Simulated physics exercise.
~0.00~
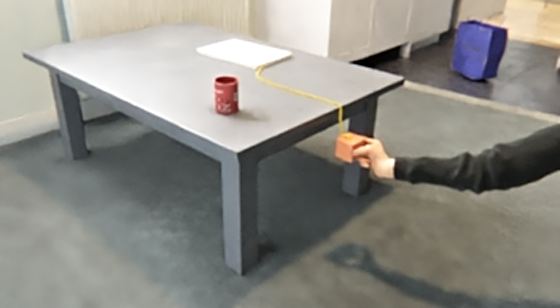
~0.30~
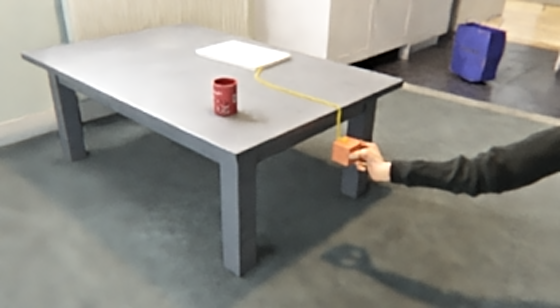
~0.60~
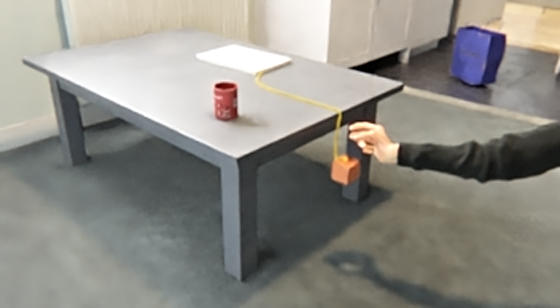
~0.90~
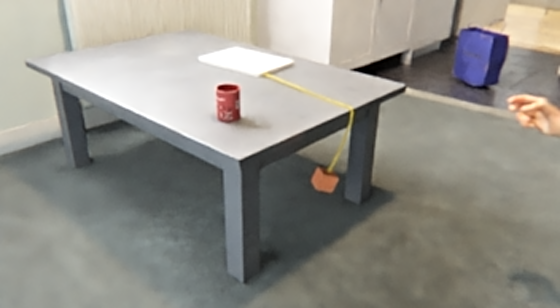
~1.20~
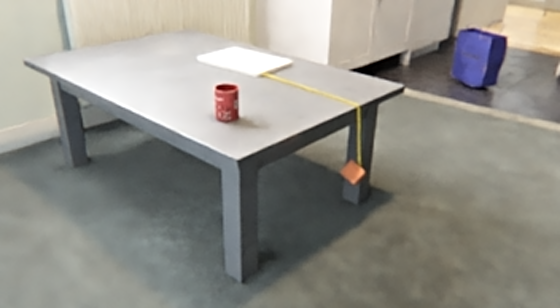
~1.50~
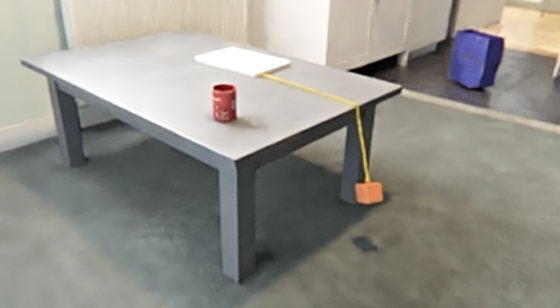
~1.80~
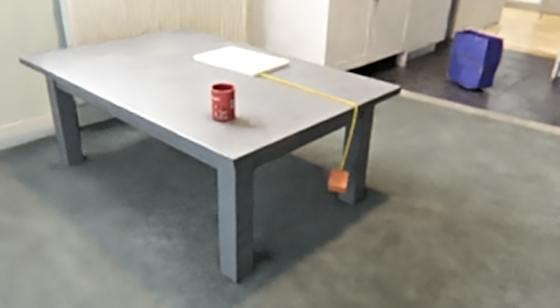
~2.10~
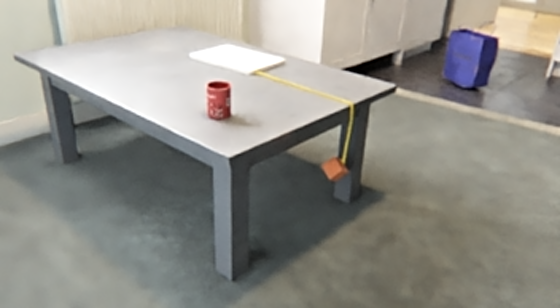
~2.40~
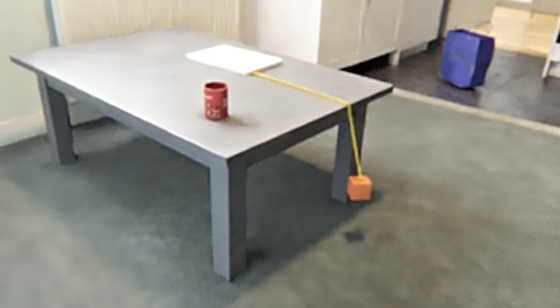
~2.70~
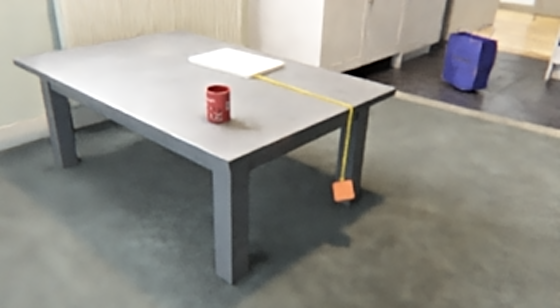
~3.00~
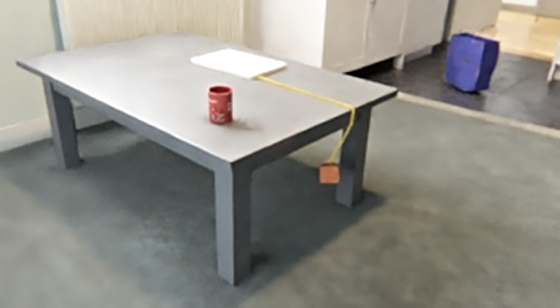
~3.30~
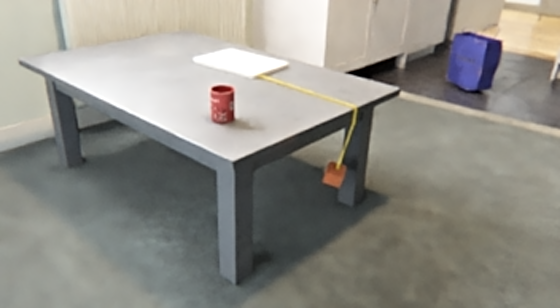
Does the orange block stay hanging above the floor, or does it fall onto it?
The orange block stays hanging in the air on its string, and the red cup remains where it stands on the table.
